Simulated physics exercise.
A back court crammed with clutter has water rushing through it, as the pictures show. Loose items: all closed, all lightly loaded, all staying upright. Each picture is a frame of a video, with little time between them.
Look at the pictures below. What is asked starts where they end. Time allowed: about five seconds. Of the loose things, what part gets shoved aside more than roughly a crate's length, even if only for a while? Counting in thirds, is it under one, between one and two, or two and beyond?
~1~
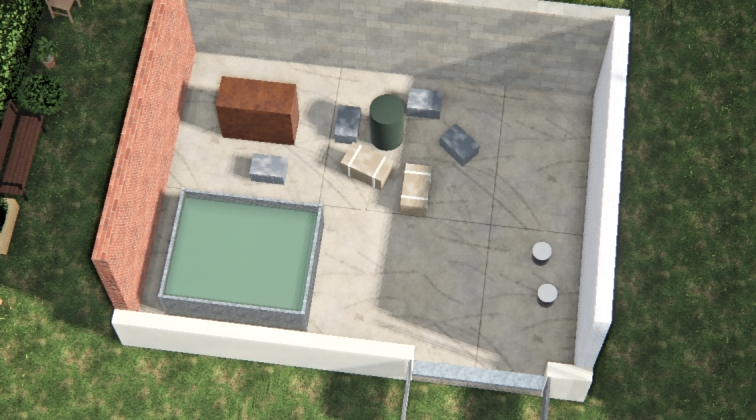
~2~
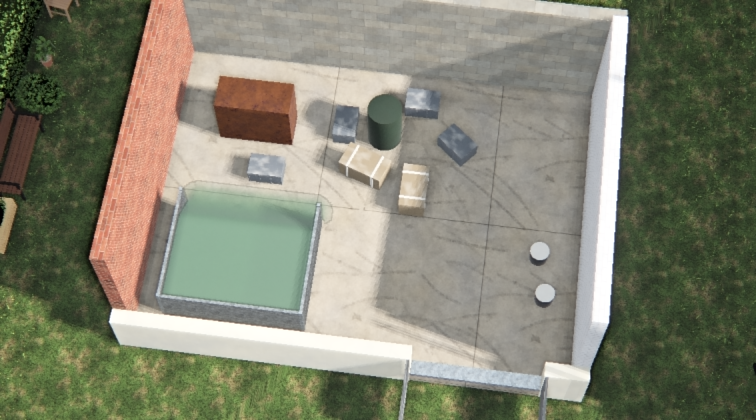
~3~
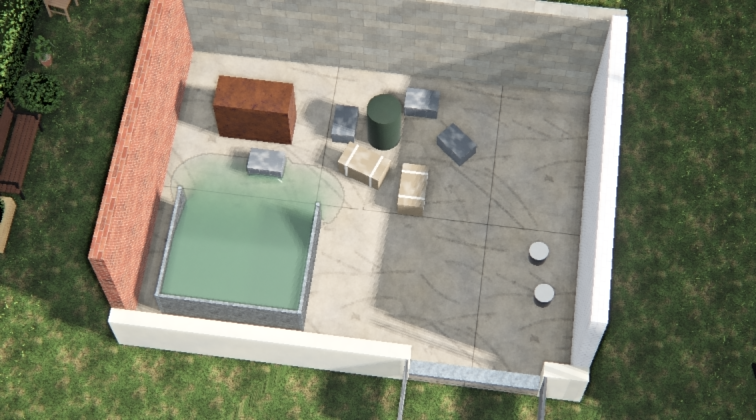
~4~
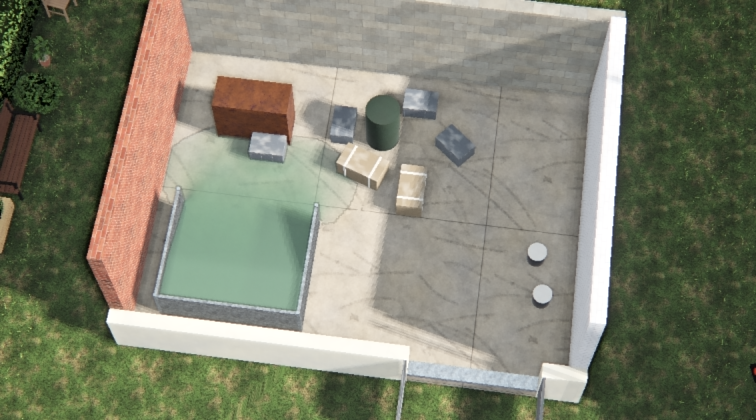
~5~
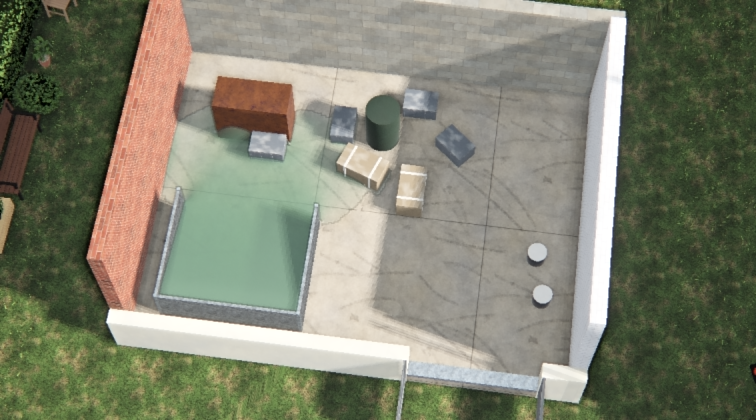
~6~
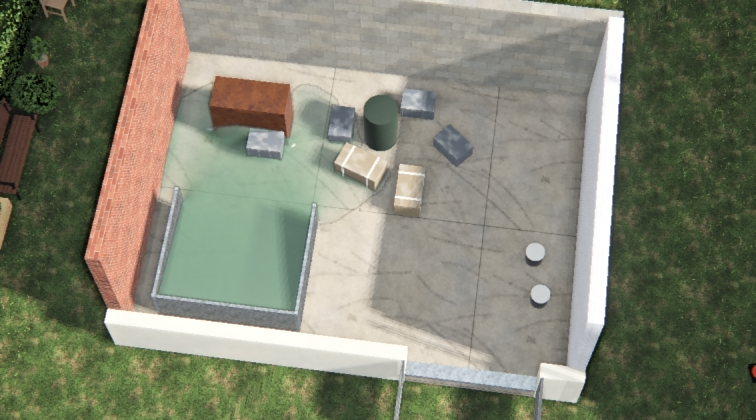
Two thirds plus.
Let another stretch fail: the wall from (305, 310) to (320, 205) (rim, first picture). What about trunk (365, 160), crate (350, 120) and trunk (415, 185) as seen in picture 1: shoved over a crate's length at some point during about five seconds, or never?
In turn: Stayed short, stayed short, cleared that distance.
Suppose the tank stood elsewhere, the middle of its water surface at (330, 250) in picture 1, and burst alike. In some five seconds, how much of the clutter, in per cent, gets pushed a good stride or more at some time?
Estimate: Near 100 per cent of them.
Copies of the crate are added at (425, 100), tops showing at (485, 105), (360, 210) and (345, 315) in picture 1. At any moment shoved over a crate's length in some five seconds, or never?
Per listing: Cleared out, cleared out, largely stays.
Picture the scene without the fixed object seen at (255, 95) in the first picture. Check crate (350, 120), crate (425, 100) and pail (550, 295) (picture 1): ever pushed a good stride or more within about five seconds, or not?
In sequence: Did travel that far, next did travel that far, finally did not travel far.
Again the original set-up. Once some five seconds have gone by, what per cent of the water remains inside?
I'd put it near 100 per cent.
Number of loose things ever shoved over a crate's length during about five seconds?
My count comes to 7.
A moment on, 0 of 8 are well off their spots; 1 afloat.
Next, 3 of 8 are well off their spots; 2 afloat.
Later, 6 of 8 are well off their spots; 4 afloat.
In the end, 7 of 8 are well off their spots, and 7 have been at some point; 7 afloat.
